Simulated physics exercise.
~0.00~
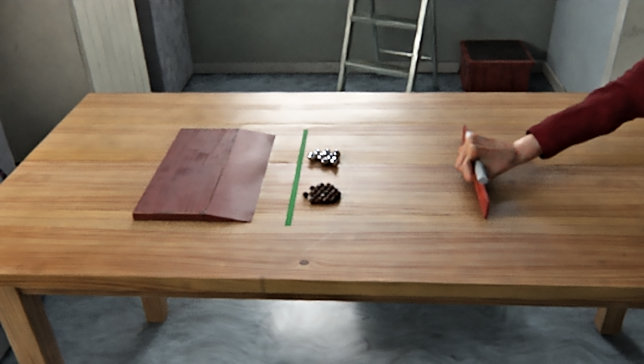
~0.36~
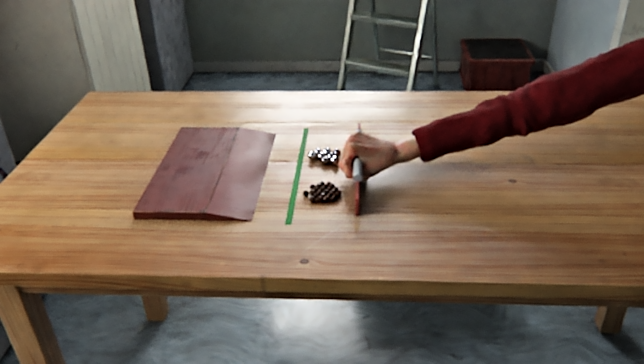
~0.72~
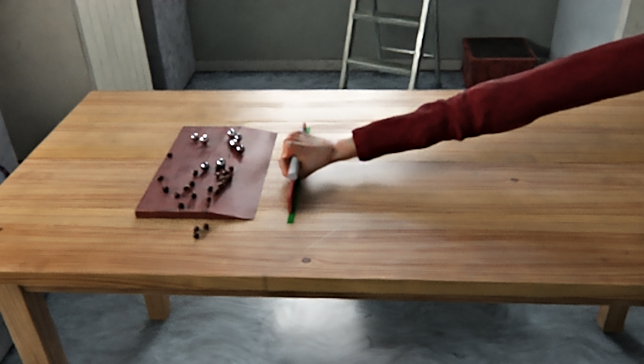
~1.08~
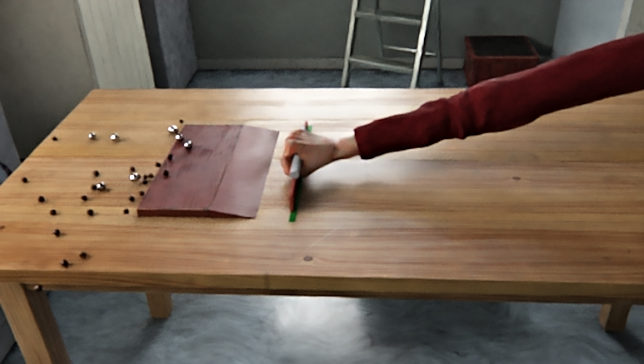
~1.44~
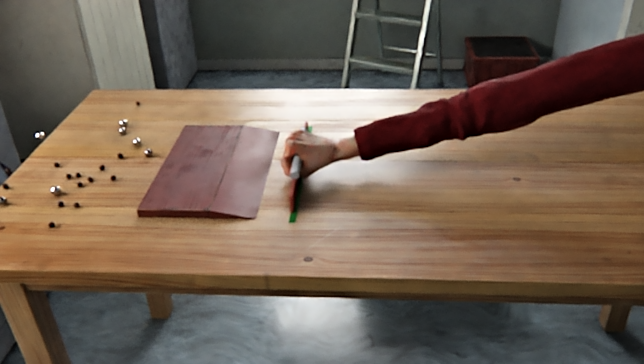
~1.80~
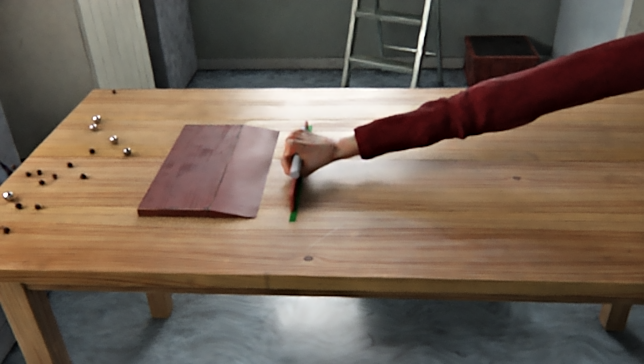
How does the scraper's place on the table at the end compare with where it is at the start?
At the start the scraper is on the right side of the table, well away from the two handfuls. By the end it stands farther left, on the green tape beside the dark red ramp.
In a grey room, a long wooden table is seen from the front and slightly above, with a ladder and a dark red bin behind it. A dark red ramp lies on the left beside a strip of green tape, with a silvery handful of small balls at the back and a dark handful in front. A hand in a dark red sleeve slides a scraper leftward into both handfuls and stops at the tape. The balls scatter up the ramp and pass its top. Both handfuls end beyond it, spread over the table's left end, while the scraper stays still.
